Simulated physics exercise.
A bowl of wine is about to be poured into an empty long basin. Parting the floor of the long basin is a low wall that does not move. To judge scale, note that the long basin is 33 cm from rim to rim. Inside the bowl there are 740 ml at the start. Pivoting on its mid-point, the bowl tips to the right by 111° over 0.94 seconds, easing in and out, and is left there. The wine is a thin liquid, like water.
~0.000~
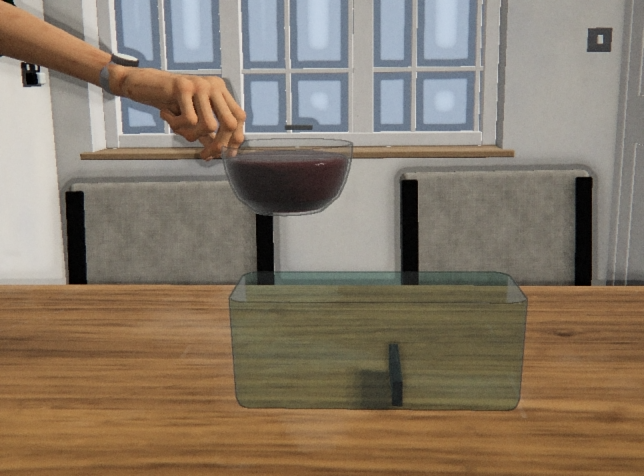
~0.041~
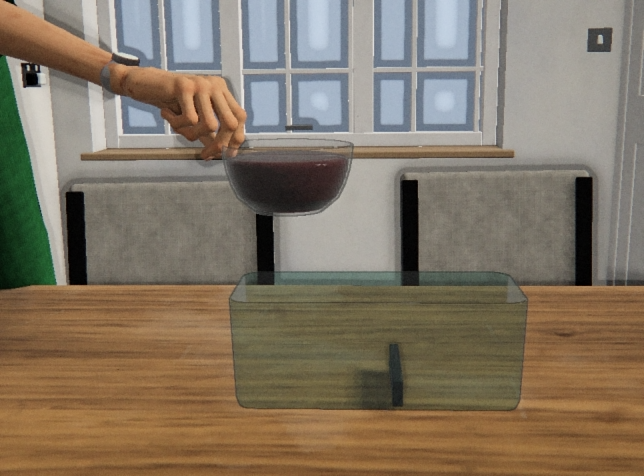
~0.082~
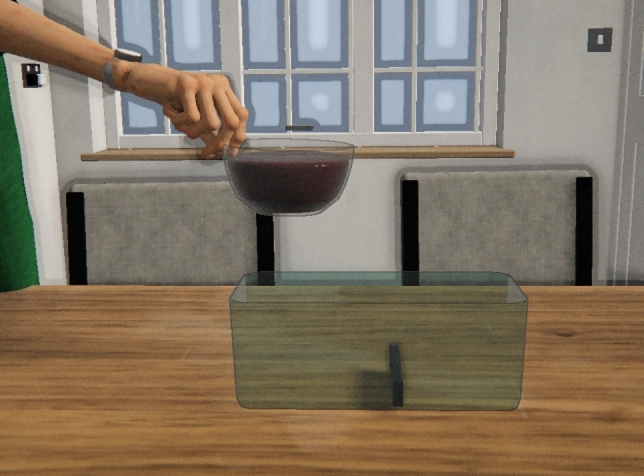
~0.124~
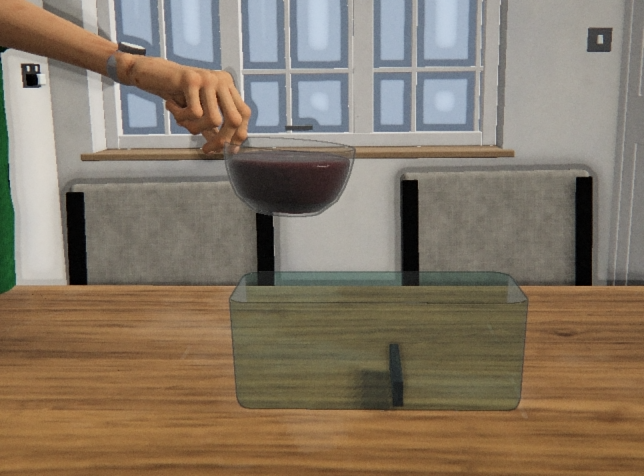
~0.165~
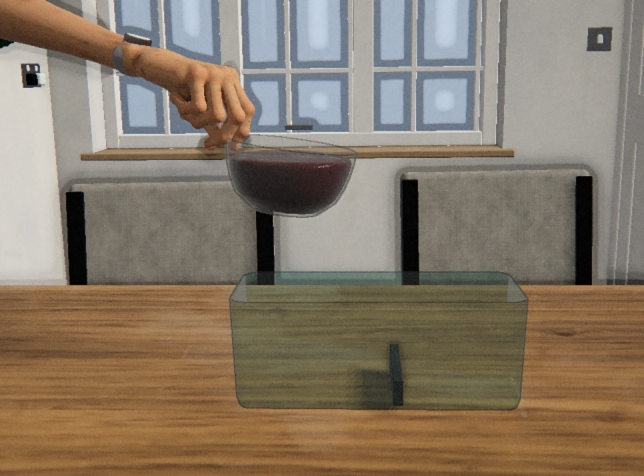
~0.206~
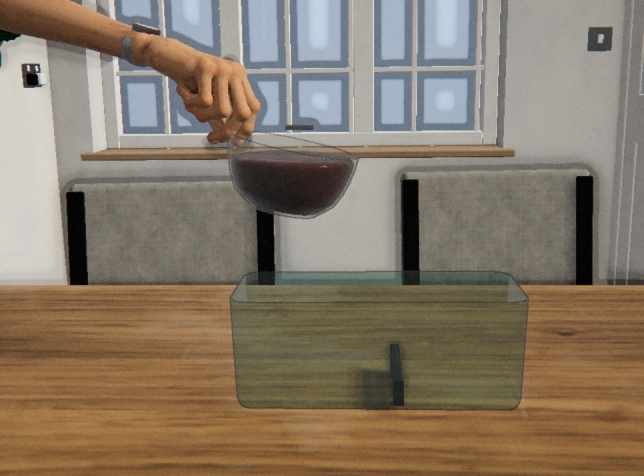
A hand holding a clear bowl of dark red wine above an empty long glass basin, slowly tilting it slightly to the right.
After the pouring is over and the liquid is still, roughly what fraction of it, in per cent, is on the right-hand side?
Roughly 57 out of 100 parts.
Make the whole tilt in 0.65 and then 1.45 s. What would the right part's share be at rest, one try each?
45 per cent first, 60 per cent second.
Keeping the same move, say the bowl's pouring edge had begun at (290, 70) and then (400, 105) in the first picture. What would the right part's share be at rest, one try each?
Respectively 20 and 70 %.
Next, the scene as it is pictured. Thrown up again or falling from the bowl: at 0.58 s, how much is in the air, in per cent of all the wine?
Near 38 per cent at that time.
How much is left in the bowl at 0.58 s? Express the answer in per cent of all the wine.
About 42 percent.
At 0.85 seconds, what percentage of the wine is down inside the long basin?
Roughly 94 %.
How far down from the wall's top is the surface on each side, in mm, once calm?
Measured: Left around 18 mm, right around 6 mm.
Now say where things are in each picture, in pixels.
In the first picture, it leans 0°; its right rim is at (352, 145); the wine meets the walls at (227, 157) and (349, 156); the long basin's rim runs from (237, 288) to (518, 288); the wall's top is at (395, 363).
In the second picture, it leans 1°; its right rim is at (352, 146); the wine meets the walls at (228, 157) and (349, 156).
In the third picture, it leans 2°; its right rim is at (353, 148); the wine meets the walls at (228, 157) and (350, 158).
In the fourth picture, it leans 5°; its right rim is at (354, 151); the wine meets the walls at (229, 157) and (350, 159).
In the fifth picture, it leans 8°; its right rim is at (356, 155); the wine meets the walls at (231, 156) and (352, 160).
In the sixth picture, it leans 13°; its right rim is at (358, 160); the wine meets the walls at (232, 156) and (355, 160).
Then, 0.58 s in, the tilt is 75° and 43 per cent is still to pour, 2 is left of the wall and 17 right of it.
Then, 0.85 s in, the tilt is 108° and 2 per cent is still to pour, 31 is left of the wall and 63 right of it.
Then, 1.13 s in, the tilt is 111° and 0 per cent is still to pour, 39 is left of the wall and 61 right of it.
Then, 1.44 s in, the tilt is 111° and 0 per cent is still to pour, 42 is left of the wall and 57 right of it.
Finally, 43 per cent lies left of the wall, 57 right of it and 0 outside.
